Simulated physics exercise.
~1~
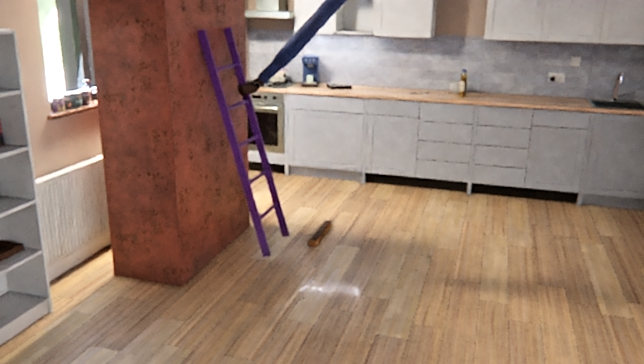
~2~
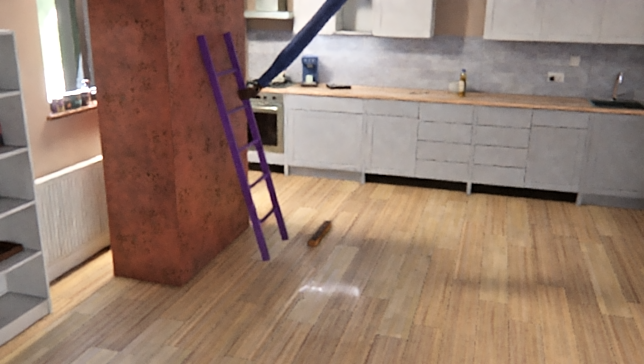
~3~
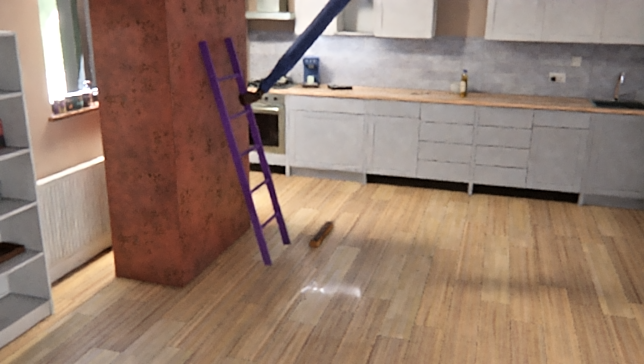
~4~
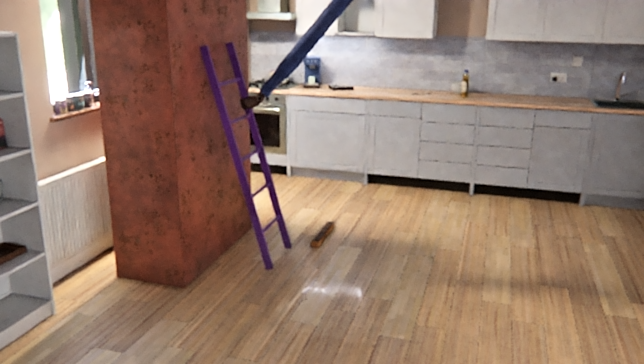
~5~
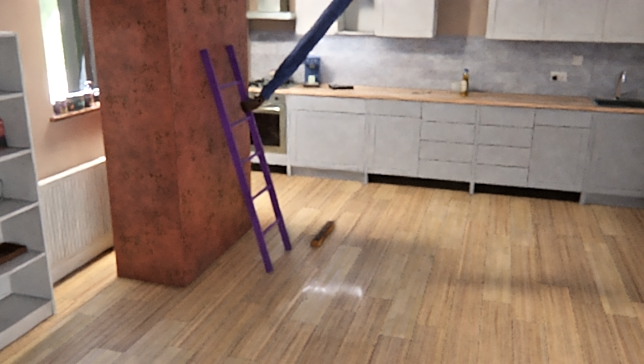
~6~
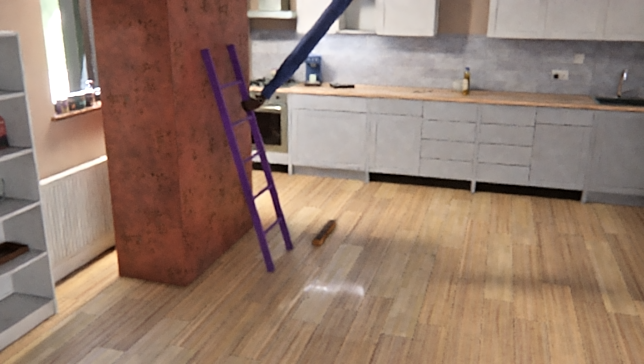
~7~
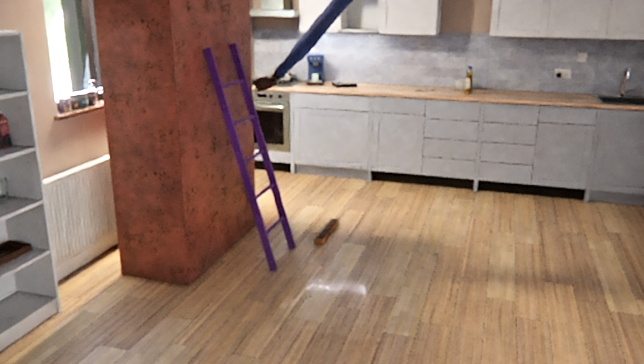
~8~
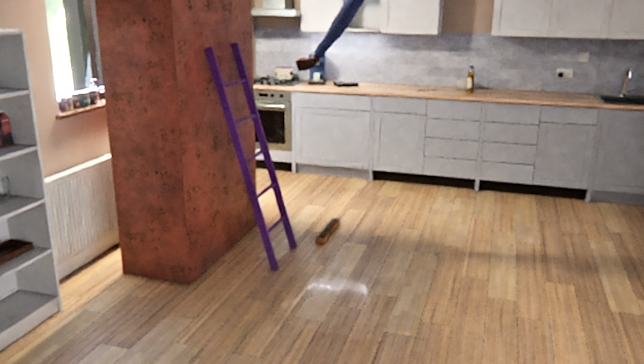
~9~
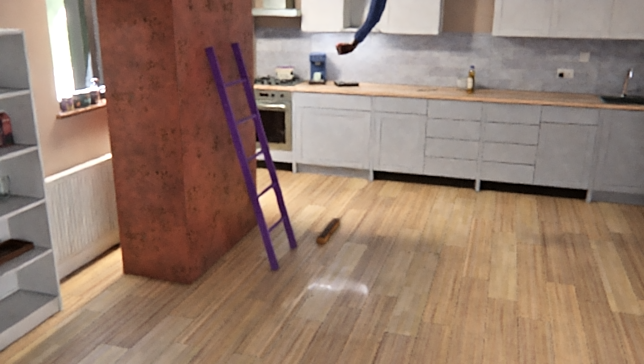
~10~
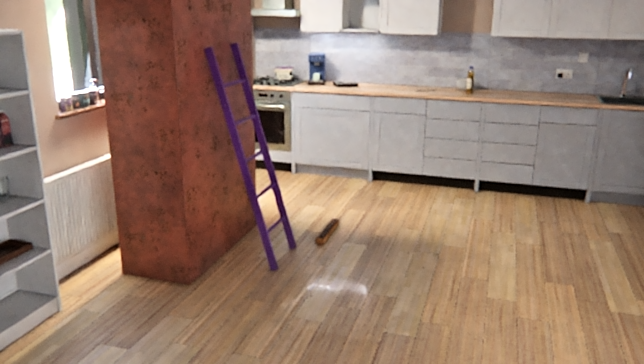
A purple ladder-like gate leans against a reddish-brown pillar in a kitchen, seen from slightly above by a gently swaying camera. Pale grey cabinets with a wooden worktop line the back wall, grey shelves stand at the left edge, and a short brown batten lies on the wooden floor just right of the gate's foot. A dark blue arm reaching in from the top holds the gate as its foot slides a little down and outward. The hand then lets go, draws back up and leaves view. The gate stays leaning against the pillar, still and unheld.
